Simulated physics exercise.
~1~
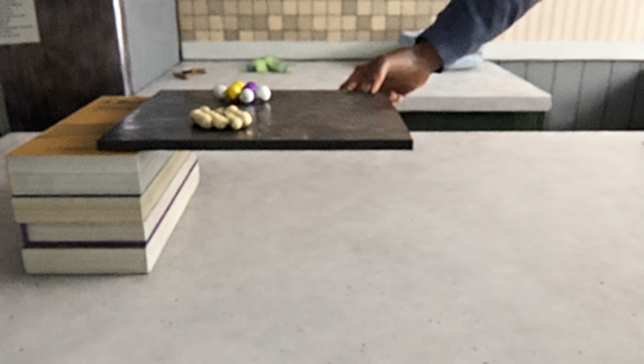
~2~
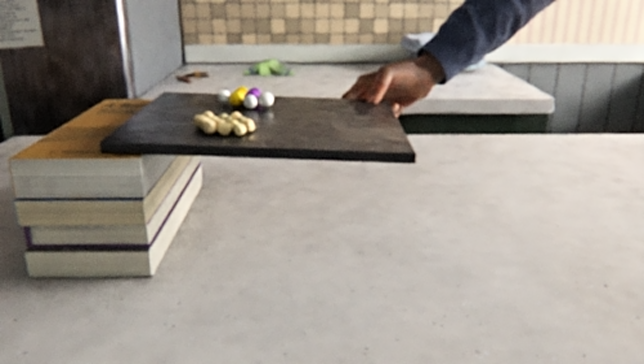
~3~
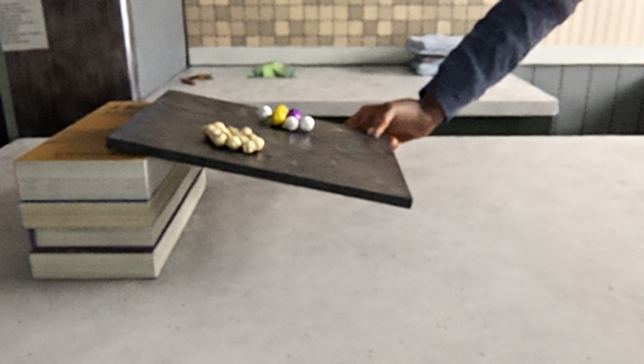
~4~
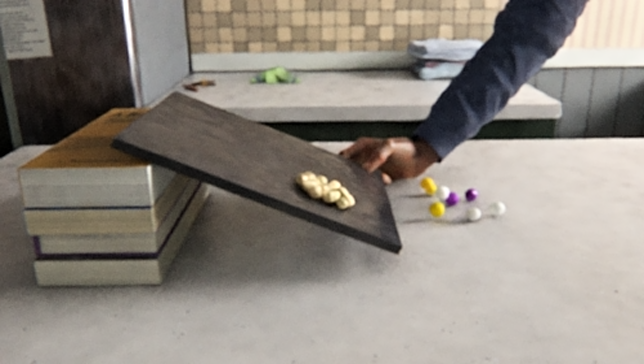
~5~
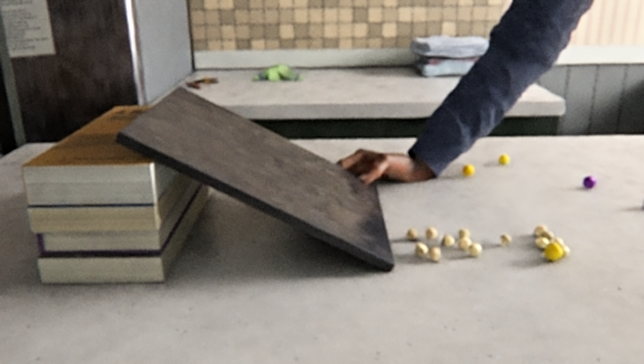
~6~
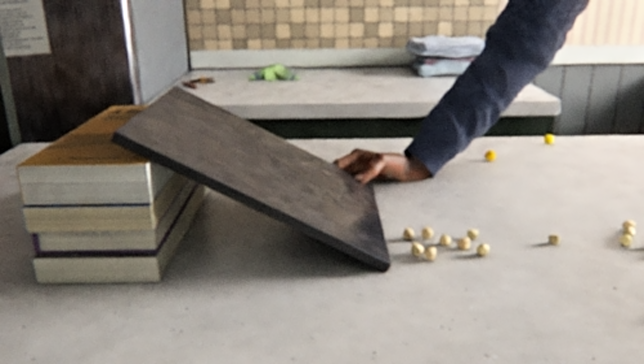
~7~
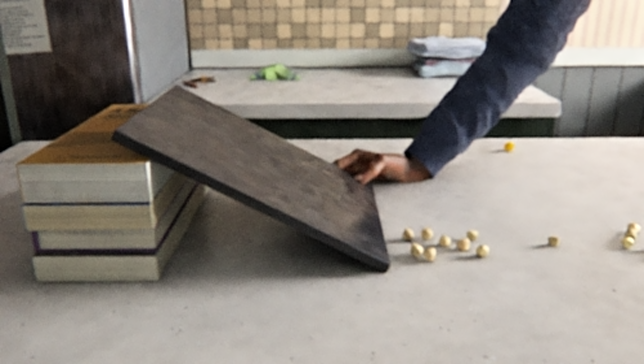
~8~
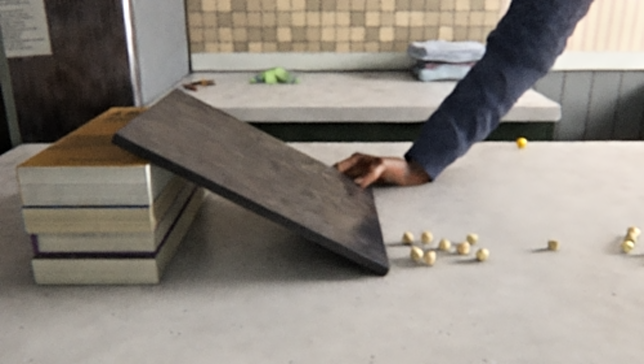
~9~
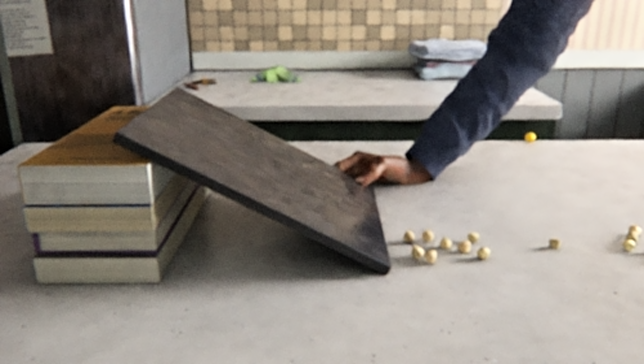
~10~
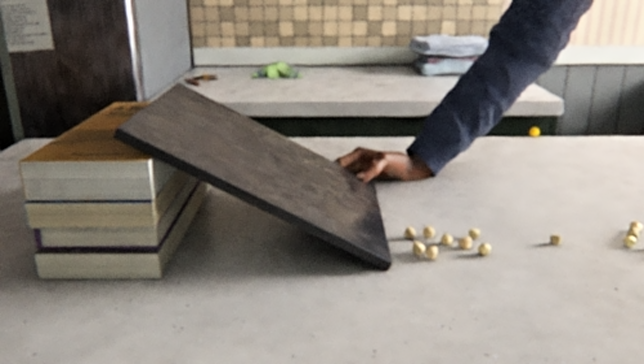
Hand lowering a dark board propped on books, coloured balls rolling off far across the counter, pale beads sliding down and scattering nearby.
